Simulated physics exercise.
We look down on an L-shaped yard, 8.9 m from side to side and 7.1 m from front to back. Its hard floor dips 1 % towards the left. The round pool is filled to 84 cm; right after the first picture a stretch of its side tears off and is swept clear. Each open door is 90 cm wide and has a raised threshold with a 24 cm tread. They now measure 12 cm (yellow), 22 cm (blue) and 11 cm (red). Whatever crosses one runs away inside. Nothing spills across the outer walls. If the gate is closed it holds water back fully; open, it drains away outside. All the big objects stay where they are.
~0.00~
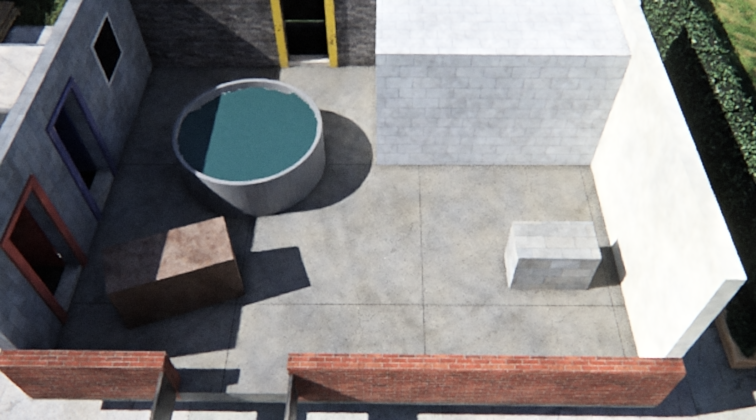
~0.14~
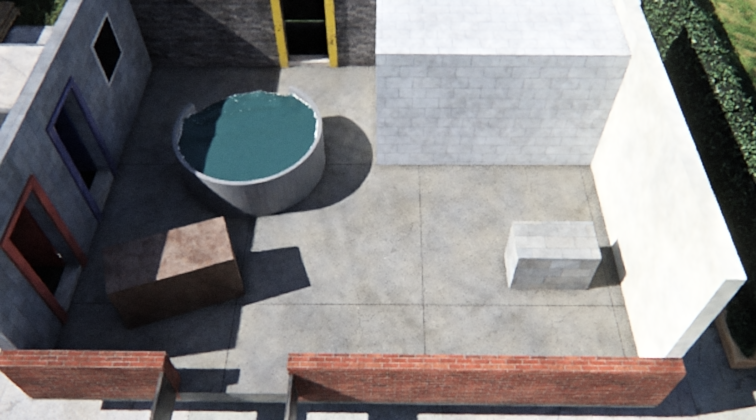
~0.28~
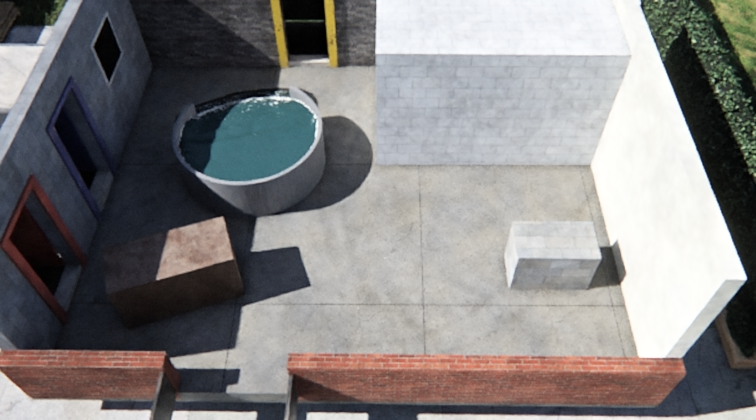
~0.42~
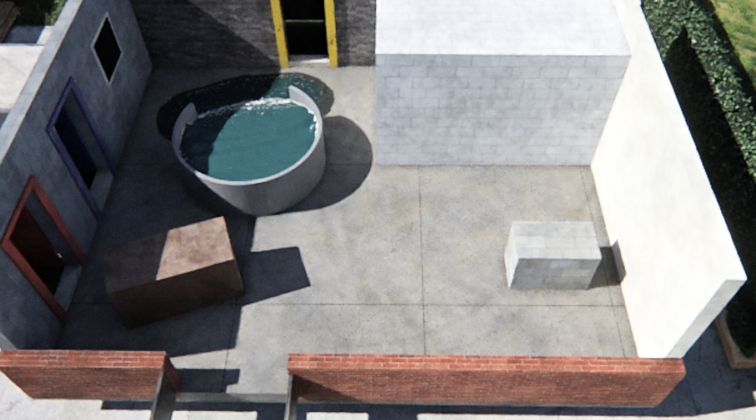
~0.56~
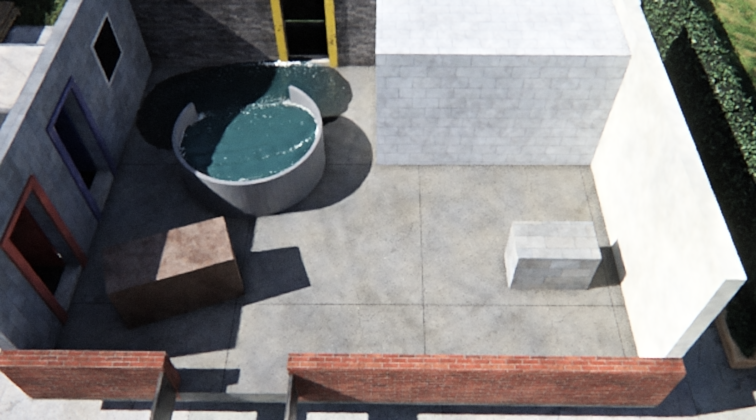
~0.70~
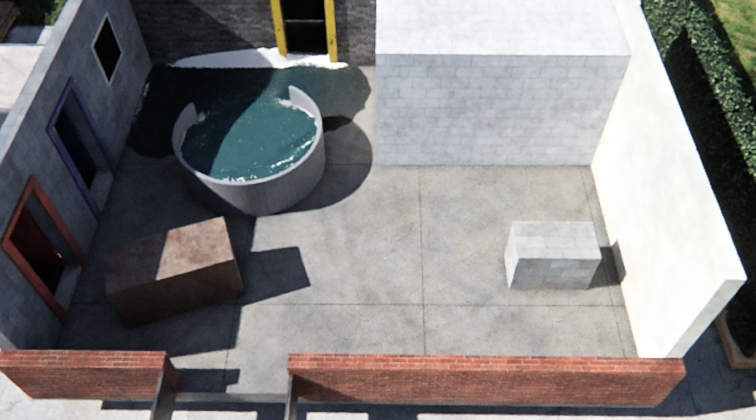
In a walled yard, water pours from the round pool's far side and reaches the yellow door.
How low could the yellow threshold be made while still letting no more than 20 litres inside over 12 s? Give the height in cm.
At least 34 cm or so.
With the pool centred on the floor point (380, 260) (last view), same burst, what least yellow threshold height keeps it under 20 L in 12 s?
About 28 cm.
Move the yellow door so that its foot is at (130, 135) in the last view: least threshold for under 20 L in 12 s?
About 18 cm.
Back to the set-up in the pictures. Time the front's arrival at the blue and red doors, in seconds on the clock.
Blue 1.6 s, red 3.0 s.
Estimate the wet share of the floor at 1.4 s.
Near 20 per cent is wet.
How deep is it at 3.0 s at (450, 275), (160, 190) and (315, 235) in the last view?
Roughly 0, 12 and 0 cm, in turn.
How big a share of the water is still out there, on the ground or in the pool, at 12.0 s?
About 84 per cent.
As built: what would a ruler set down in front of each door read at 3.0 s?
Depths in cm: Yellow 23, blue 13, red 2.
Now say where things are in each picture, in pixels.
In the first picture, still water, 84 cm deep, in the round pool at (248, 131); the yellow door at (305, 27) is dry.
In the second picture, the front is at a hidden place, 0.3 m from the gap on the far side; 0.5 m2 of floor is wet, 84 cm left at the back.
In the third picture, the front is at (302, 93), 0.8 m from the gap on the far side; 1.9 m2 of floor is wet, 84 cm left at the back.
In the fourth picture, water pours out on the far side and has run 1.3 m, to (173, 101); about 10 cm deep outside, 84 cm at the back.
In the fifth picture, the gap is on the far side, the front 1.9 m out at (171, 79); the back of the round pool holds 78 cm.
In the sixth picture, the front is at (153, 67), 2.6 m from the gap on the far side; 8.4 m2 of floor is wet, 69 cm left at the back; water is at the yellow door at (305, 27).
After 1.4 s water covers 20 % of the floor, deepest (64 cm) near (153, 68); 32 cm at the yellow door, 91 litres in over its 12 cm threshold.
After 3.0 s water covers 35 % of the floor, deepest (40 cm) near (149, 79); 23 cm at the yellow door, 260 litres in over its 12 cm threshold.
After 12.0 s water covers 95 % of the floor, deepest (13 cm) near (511, 325); 6 cm at the yellow door, 328 litres in over its 12 cm threshold.
At the yellow door as built, the water arrived by 0.6 s and peaked near 33 cm at 1.6 s.
With a threshold of 30.5 cm, 39 litres would have come in within the 12 s; with 41.5 cm, 2 litres. So under 20 litres takes about 34 cm.
